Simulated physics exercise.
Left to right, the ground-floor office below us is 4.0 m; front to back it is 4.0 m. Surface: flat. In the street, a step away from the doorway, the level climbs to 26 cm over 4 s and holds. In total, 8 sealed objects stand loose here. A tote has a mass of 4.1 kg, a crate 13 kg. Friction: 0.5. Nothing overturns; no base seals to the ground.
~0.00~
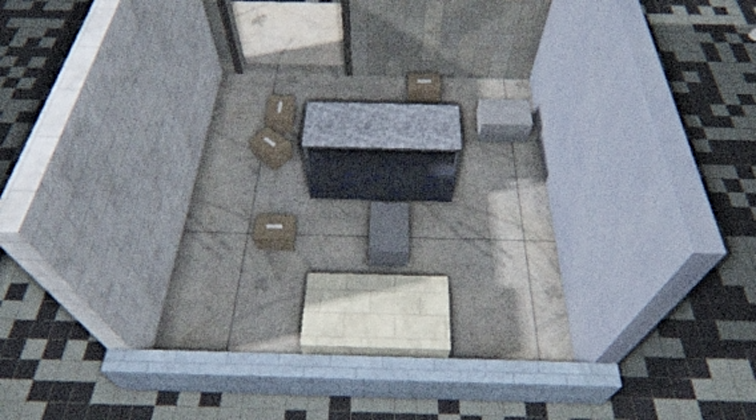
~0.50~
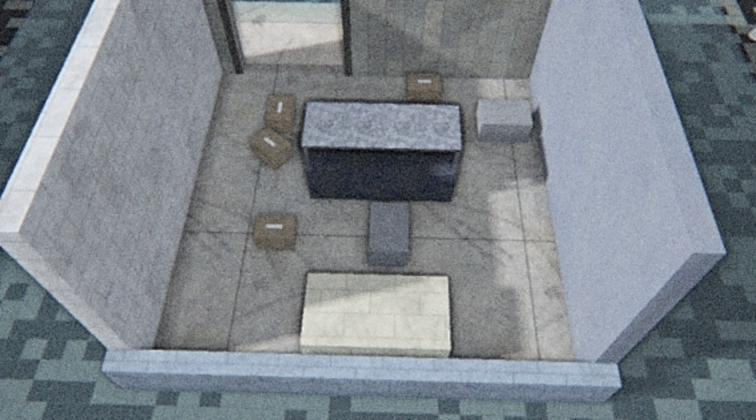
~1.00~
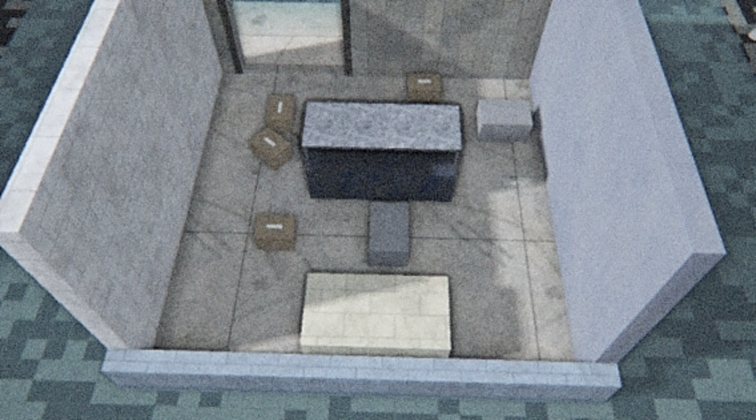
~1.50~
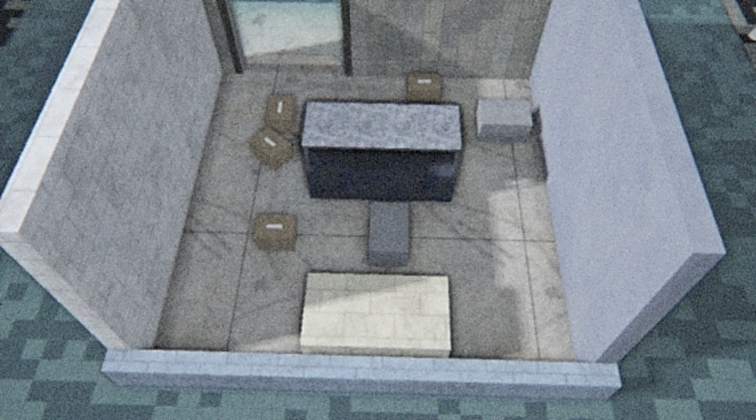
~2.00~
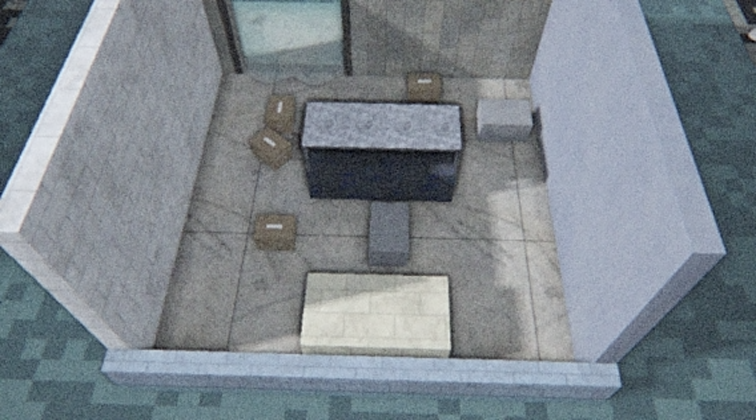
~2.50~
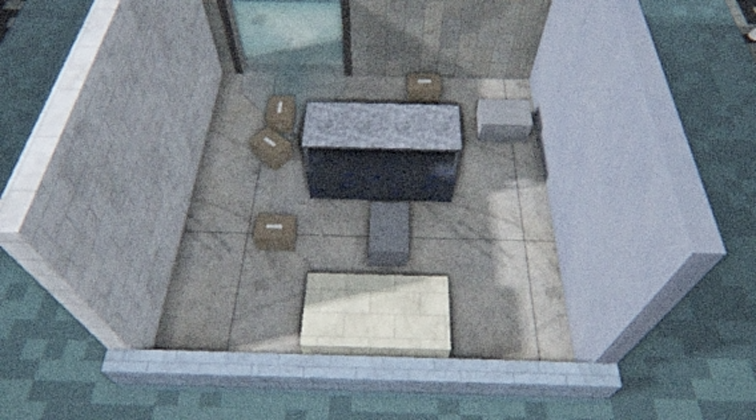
Murky blue-green water spread over the dark paving outside the walls and across the pale patch in the doorway, while the boxes and blocks inside the roofless office stayed where they were.
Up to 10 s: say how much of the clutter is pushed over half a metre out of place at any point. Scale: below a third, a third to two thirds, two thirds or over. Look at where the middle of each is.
Two thirds and up.
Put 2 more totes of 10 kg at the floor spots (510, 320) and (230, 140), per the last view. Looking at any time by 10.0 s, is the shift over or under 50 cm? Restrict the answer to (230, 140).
I'd say too far.
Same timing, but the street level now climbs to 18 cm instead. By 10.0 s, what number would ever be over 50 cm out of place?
Count: 5.
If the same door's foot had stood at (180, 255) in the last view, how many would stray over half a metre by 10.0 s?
That gives 7 of them.
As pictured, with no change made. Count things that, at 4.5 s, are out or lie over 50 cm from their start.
I count 2.
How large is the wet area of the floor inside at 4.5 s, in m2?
Roughly 6.0 m2.
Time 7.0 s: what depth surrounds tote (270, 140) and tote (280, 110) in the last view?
I'd estimate 22 cm for the first and 21 cm for the second.
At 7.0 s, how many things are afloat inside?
By my count, 5.
After 3.5 s 0 of 8 are over 50 cm from their spots; 1 afloat.
After 4.5 s 2 of 8 are over 50 cm from their spots; 2 afloat.
After 7.0 s 5 of 8 are over 50 cm from their spots; 5 afloat.
After 10.0 s 7 of 8 are over 50 cm from their spots, and 7 have been at some point; 8 afloat.
